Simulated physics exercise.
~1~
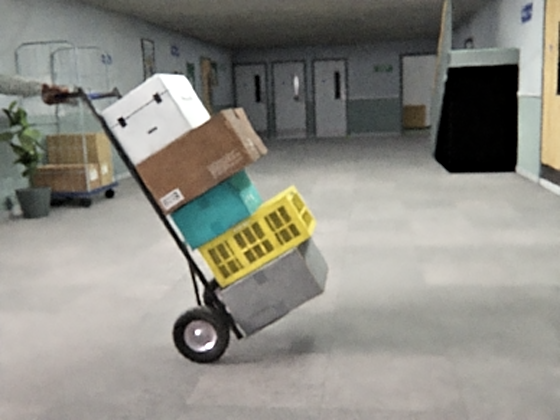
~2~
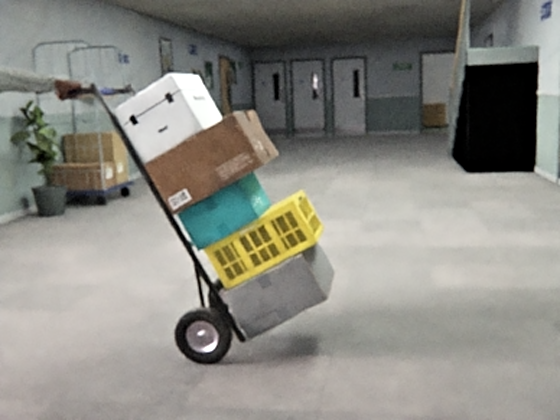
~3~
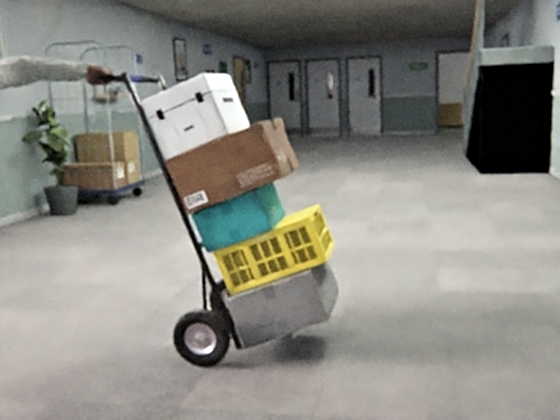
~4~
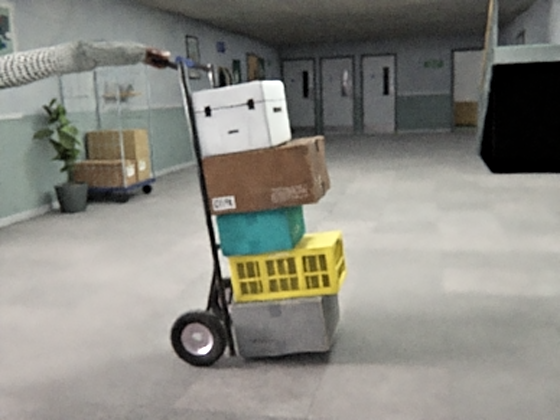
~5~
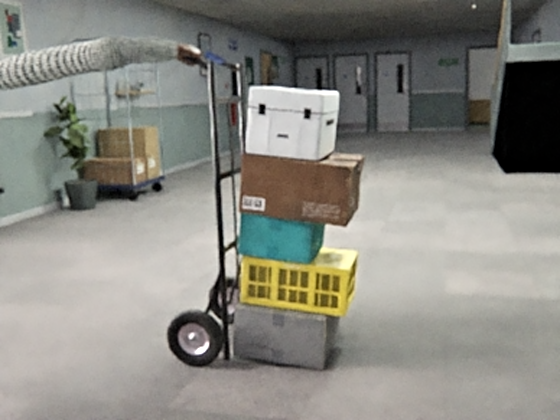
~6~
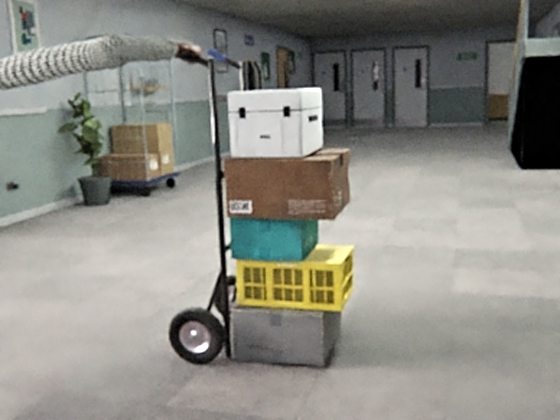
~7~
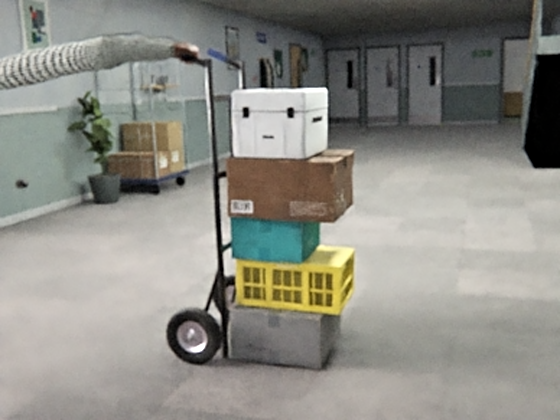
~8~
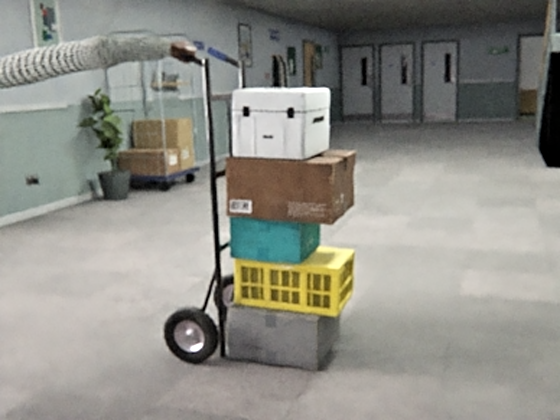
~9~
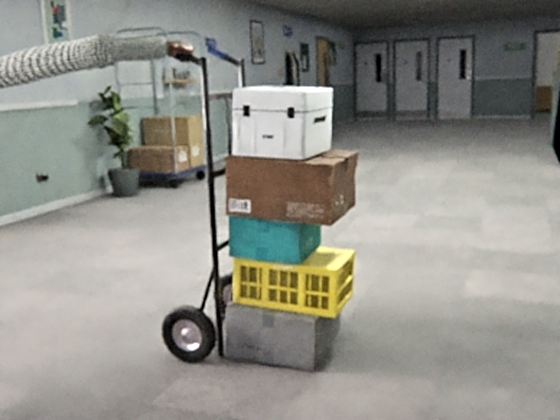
In a wide hallway, a hand tilts a loaded two-wheeled hand truck upright, swinging its stack of five boxes and crates from a backward lean to vertical. The stack rocks slightly as it stops, then stands still with everything in place, the hand still on the handle.
